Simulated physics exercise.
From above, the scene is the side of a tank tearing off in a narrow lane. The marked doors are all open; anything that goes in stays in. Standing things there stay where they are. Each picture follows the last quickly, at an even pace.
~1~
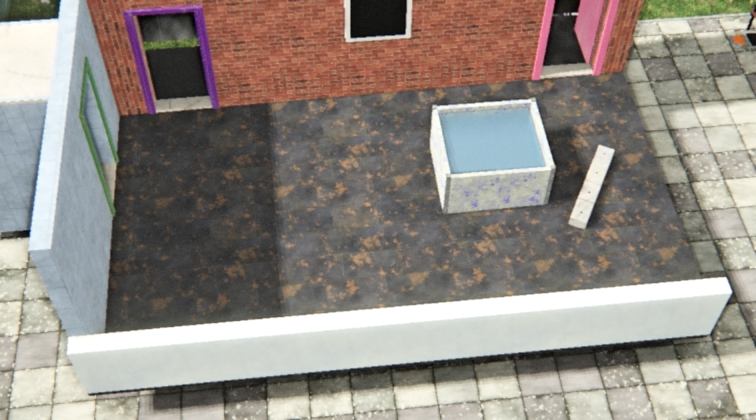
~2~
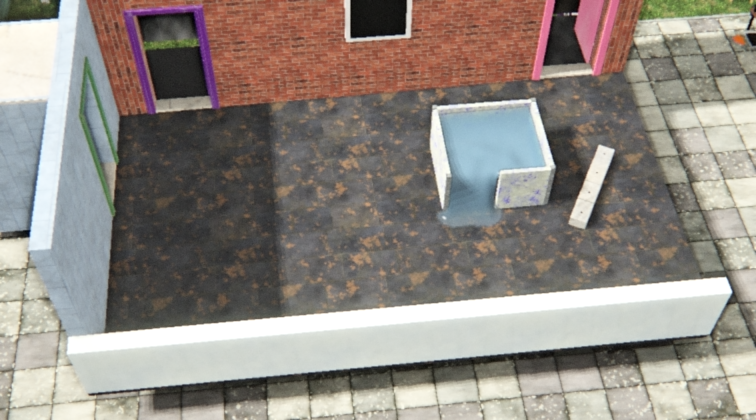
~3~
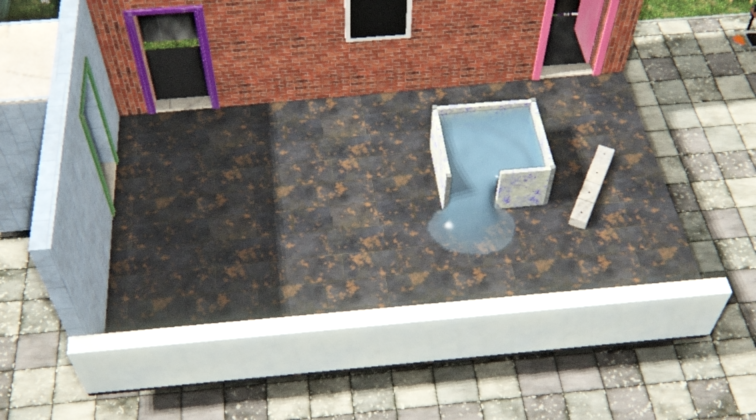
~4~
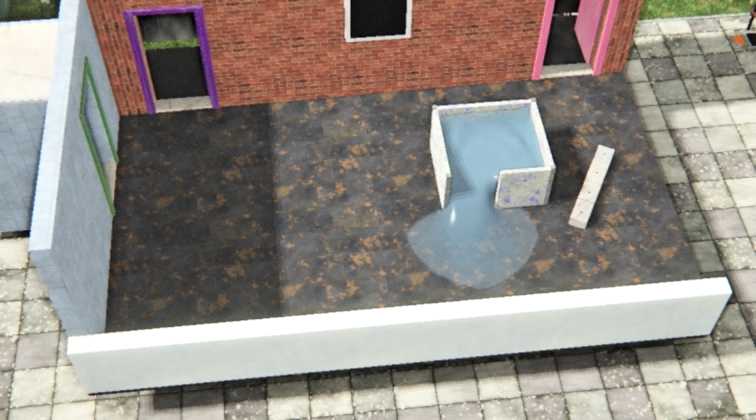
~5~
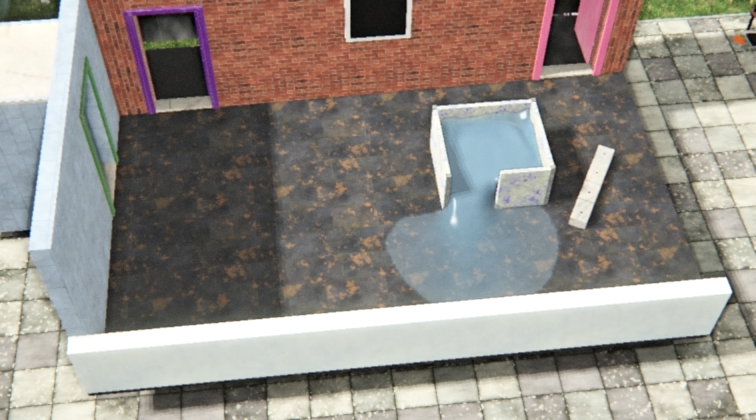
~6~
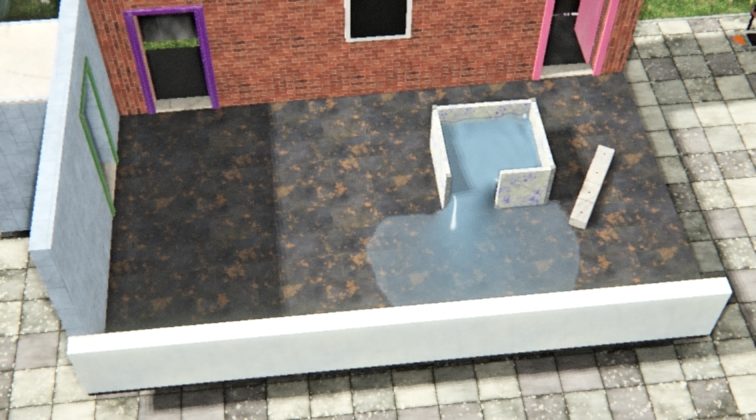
Water pours through a gap in the white tank's front and spreads across the dark floor.
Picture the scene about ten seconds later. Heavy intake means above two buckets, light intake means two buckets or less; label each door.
Labels: Green door: Light, purple door: Heavy, pink door: Light.
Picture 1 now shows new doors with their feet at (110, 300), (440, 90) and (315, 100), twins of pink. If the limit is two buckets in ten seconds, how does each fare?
First tops the limit, then falls short, then falls short.
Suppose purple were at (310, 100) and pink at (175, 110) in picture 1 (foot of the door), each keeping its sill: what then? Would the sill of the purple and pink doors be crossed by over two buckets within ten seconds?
Here the purple one never reaches the limit; meanwhile the pink one spills past the mark.
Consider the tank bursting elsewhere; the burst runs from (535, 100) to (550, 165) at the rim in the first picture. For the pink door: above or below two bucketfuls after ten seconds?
Pink door: Exceeds it.
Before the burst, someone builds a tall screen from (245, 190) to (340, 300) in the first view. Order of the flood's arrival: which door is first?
My answer is the green door.
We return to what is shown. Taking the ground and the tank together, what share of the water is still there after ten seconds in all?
Near 76 percent, give or take.
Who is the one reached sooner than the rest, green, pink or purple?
That's the green one.
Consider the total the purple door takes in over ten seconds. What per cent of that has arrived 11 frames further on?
Roughly 0 per cent.
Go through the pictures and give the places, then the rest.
The water tank at (492, 141) is whole and still, in the first frame.
The front is at (440, 215), out from the gap at (472, 197), in the second frame.
Water pours out at (472, 198) and has run to (485, 250), in the third frame.
The front is at (470, 284), out from the gap at (472, 199), in the fourth frame.
The front is at a hidden place, out from the gap at (472, 199), in the fifth frame.
The front is at a hidden place, out from the gap at (472, 199), in the sixth frame.
A moment on, water covers 20 % of the floor; the green door not reached, the purple door not reached, the pink door not reached.
Next, water covers 25 % of the floor; the green door not reached, the purple door not reached, the pink door not reached.
Then, water covers 40 % of the floor; the green door not reached, the purple door not reached, the pink door not reached.
Later, water covers 55 % of the floor; the green door wet at the sill, nothing in, the purple door under two buckets in, the pink door not reached.
In the end, water covers 65 % of the floor; the green door wet at the sill, nothing in, the purple door over two buckets in, the pink door not reached.
